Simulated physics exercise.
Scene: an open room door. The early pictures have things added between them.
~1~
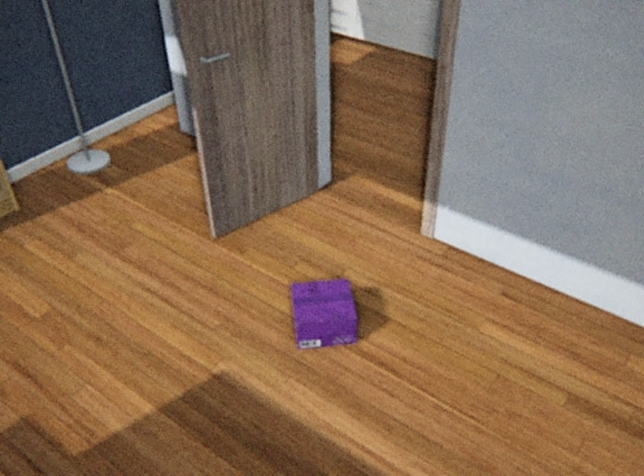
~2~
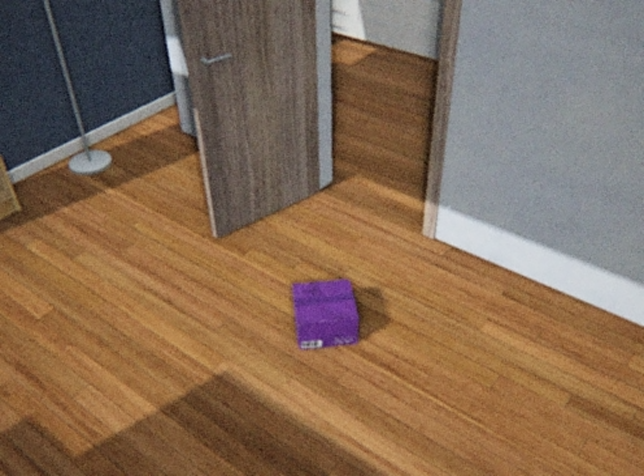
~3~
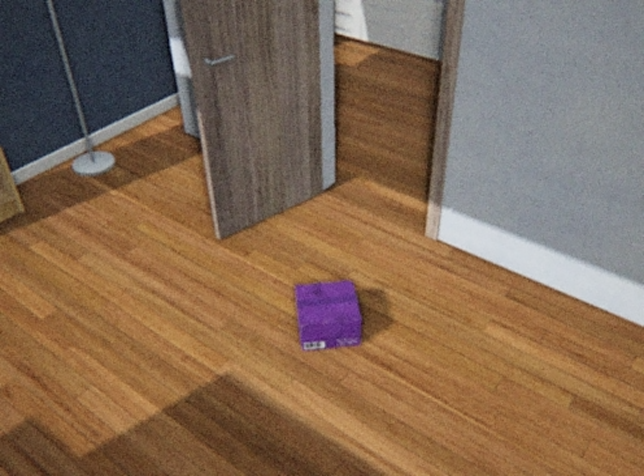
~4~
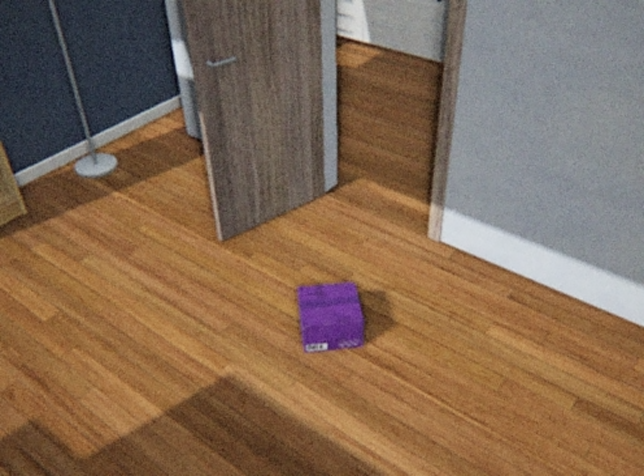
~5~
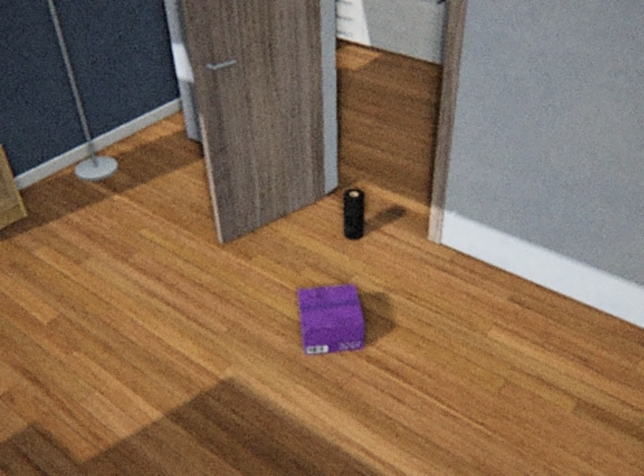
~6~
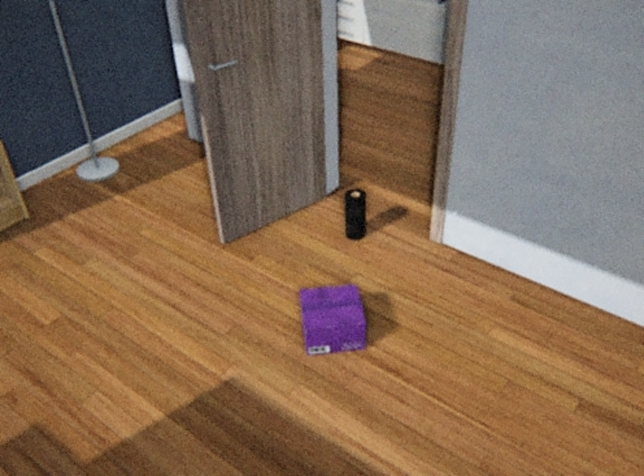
In a room with a wooden floor, a door stands wide open and a purple box sits on the floor in front of it. Partway through, a black roll suddenly appears upright near the doorway, behind the box. The door and box stay still, with only a slight shift in the view.
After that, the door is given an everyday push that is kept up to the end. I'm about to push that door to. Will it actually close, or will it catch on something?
The door sits flush.
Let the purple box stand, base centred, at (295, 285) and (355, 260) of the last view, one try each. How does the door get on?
In the first case it reaches the frame; in the second case it stops short.
Then, 1.00 s past the last view, door at 82°.
Then, 2.20 s past the last view, door at 39°.
Then, 2.70 s past the last view, door at 22°; black roll displaced about its own width near (375, 210).
Then, 3.10 s past the last view, door at 8°; black roll displaced well along near (390, 203).
Finally, door at 0°; moved from the start, black roll; purple box still in place. Final places as the last picture's camera would see them, black roll near (398, 197).
